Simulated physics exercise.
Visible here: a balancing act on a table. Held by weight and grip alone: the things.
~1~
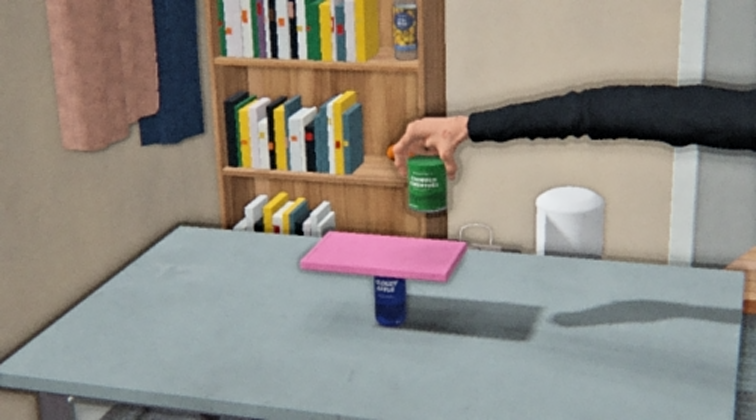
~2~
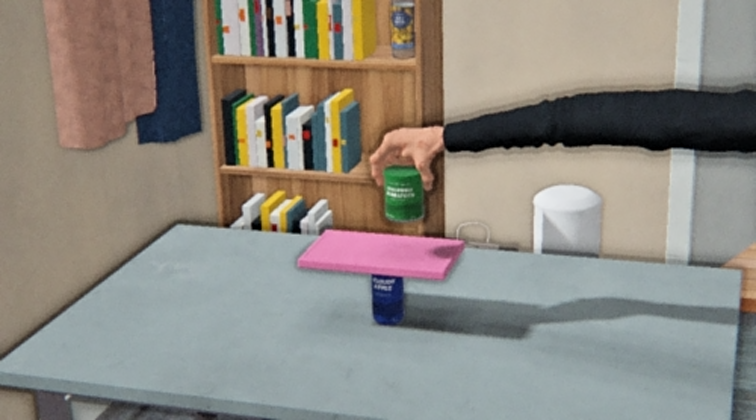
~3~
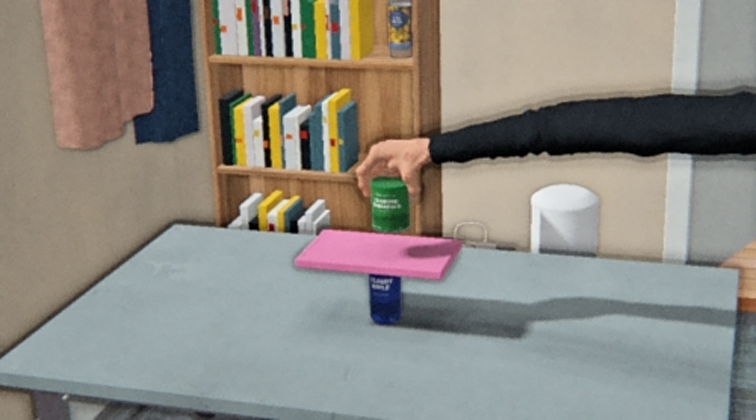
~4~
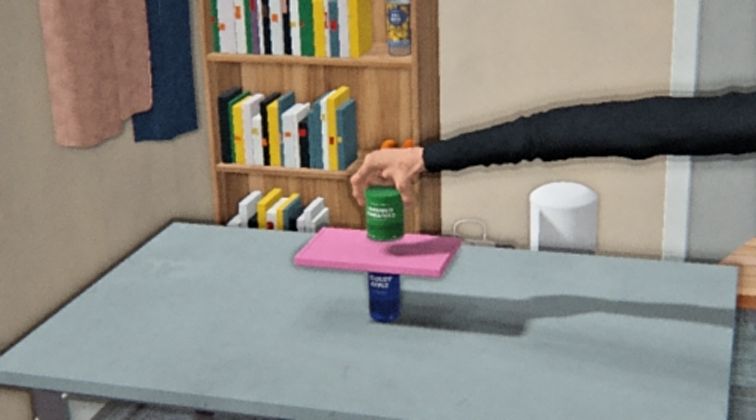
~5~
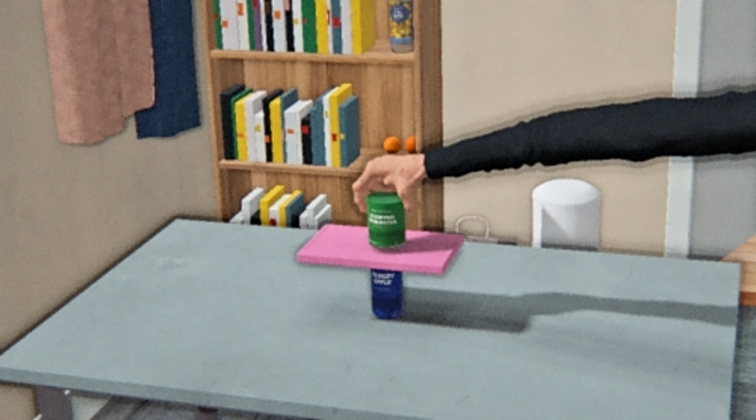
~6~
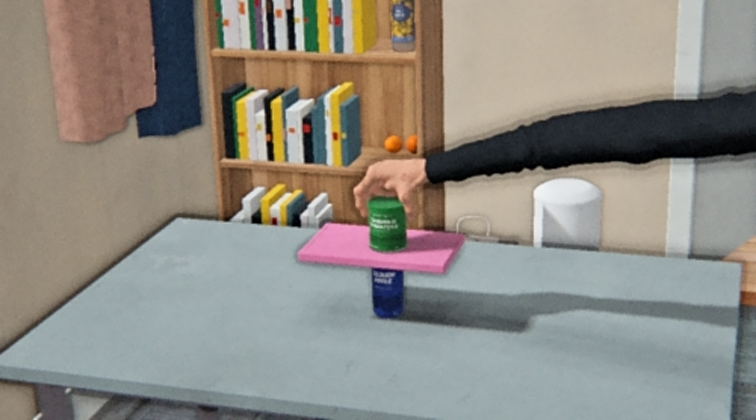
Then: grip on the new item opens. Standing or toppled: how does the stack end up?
The tower remains standing.
Then, 0.40 s after the last picture, nothing has stirred.
Then, 1.10 s after the last picture, green tin resting near (388, 225).
At rest, all 3 in place. Seen from the same camera at the end, green tin near (388, 225). The stack holds.
